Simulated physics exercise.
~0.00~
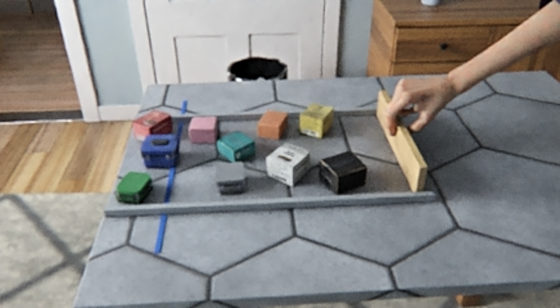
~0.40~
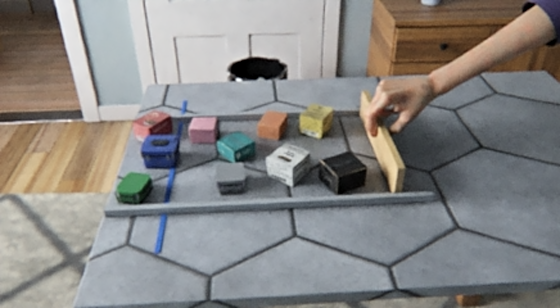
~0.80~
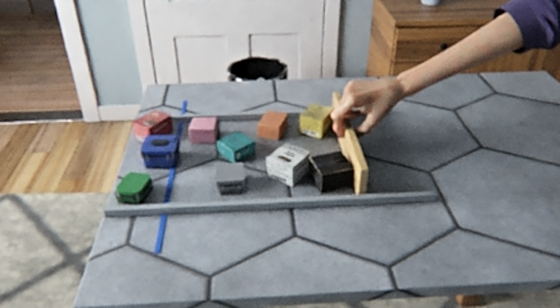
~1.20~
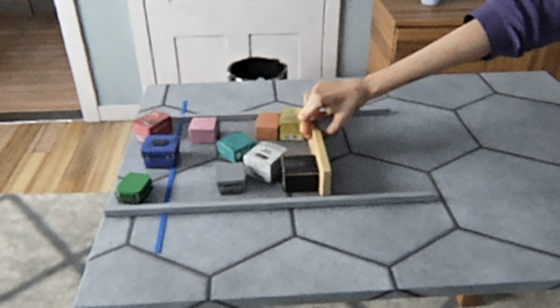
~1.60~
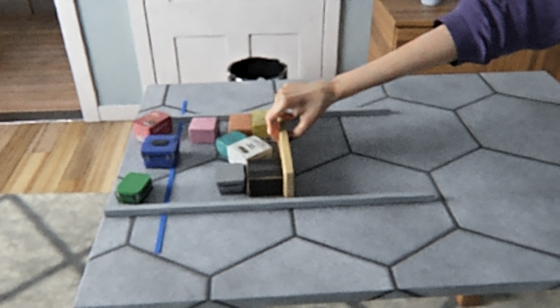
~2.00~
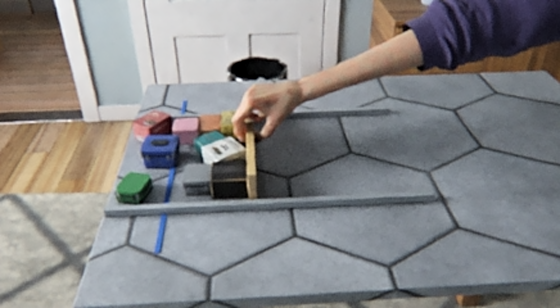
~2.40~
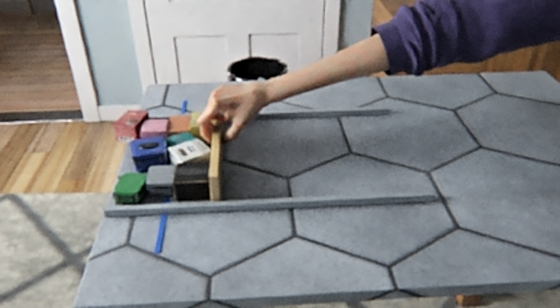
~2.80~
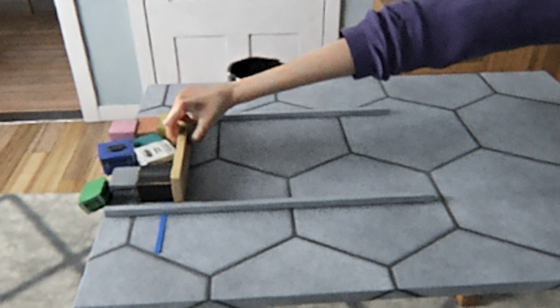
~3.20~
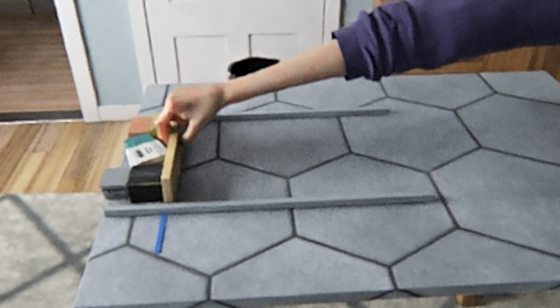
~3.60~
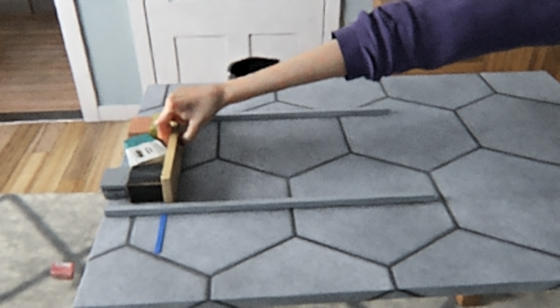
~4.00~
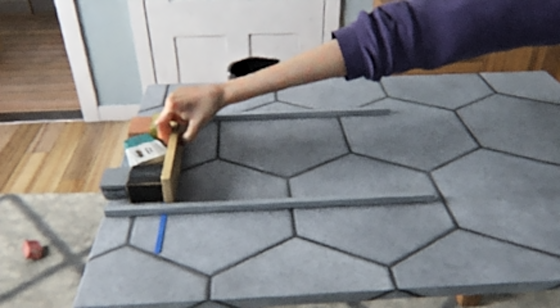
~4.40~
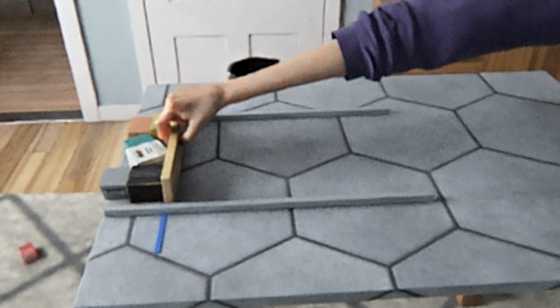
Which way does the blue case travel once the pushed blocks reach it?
The blue case moves to the left, toward the edge of the table.
